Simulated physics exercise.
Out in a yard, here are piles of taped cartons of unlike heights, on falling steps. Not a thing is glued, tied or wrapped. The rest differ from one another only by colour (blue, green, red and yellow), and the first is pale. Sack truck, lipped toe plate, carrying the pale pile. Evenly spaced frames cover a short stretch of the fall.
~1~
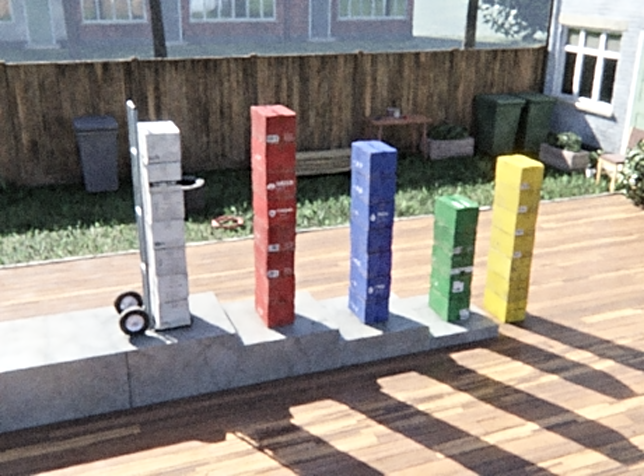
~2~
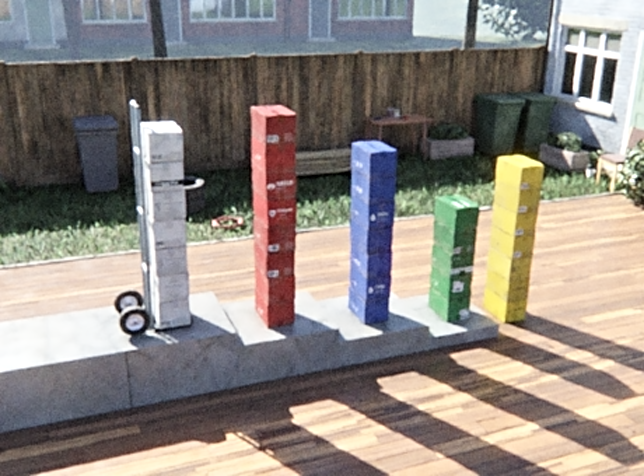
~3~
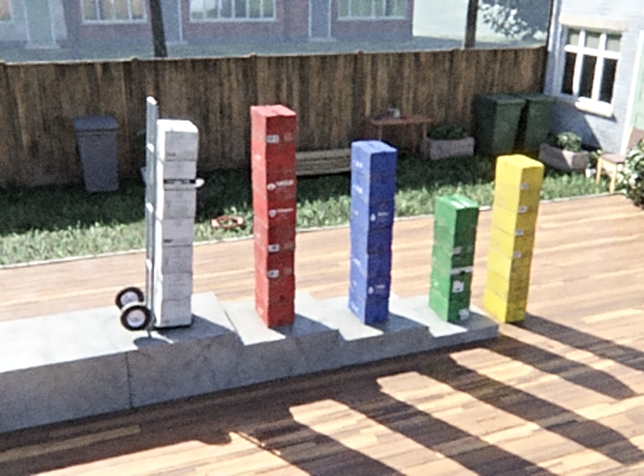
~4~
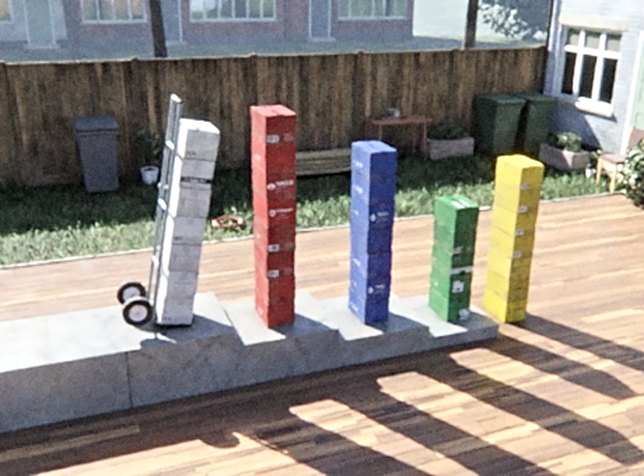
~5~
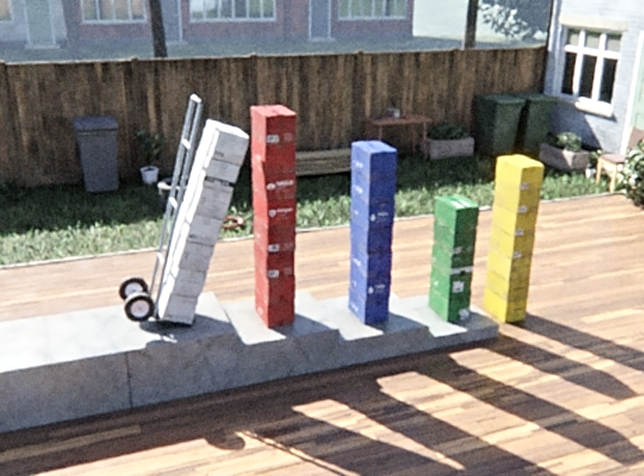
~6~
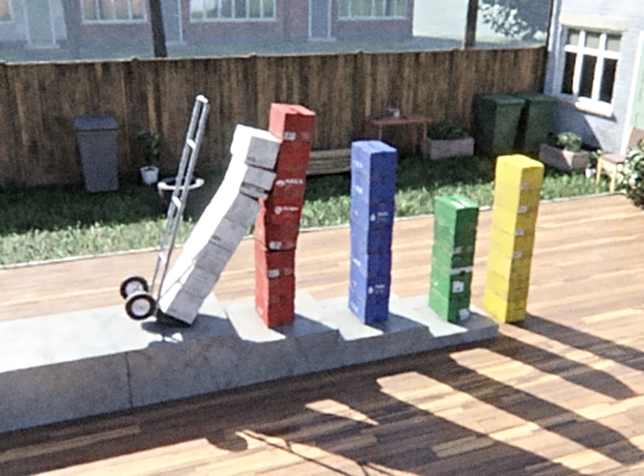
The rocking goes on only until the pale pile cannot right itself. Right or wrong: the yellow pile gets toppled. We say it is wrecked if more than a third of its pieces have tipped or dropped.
Right.
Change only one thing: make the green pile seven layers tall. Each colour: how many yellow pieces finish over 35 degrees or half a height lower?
Yellow count: 7.
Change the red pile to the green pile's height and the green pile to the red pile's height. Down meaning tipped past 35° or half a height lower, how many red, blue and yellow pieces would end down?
It works out to red 4, then blue 6, then yellow 6.
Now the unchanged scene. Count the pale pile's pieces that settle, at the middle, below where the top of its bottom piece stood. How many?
Counting them up gives 6.
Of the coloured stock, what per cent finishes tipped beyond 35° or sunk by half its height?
Some 85 in a hundred of them.
Soon, 7 of the pale pile down; none of the 7 yellow cartons down (1 of 27 in all colours); top yellow carton unmoved; top red carton tipped well over, half its height lower.
A while on, 7 of the pale pile down; none of the 7 yellow cartons down (7 of 27 in all colours); top yellow carton unmoved; top blue carton tipped clearly, half its height lower.
Towards the end, 7 of the pale pile down; none of the 7 yellow cartons down (13 of 27 in all colours); top yellow carton tipped a little; top red carton tipped clearly, some four heights lower.
Then, 7 of the pale pile down; 6 of the 7 yellow cartons down (23 of 27 in all colours); top yellow carton on its side; top red carton on its side.
Finally, 7 of the pale pile down; 6 of the 7 yellow cartons down (23 of 27 in all colours); top yellow carton on its side; top blue carton upside down. Seen by the last camera, middles, top blue carton near (593, 326).
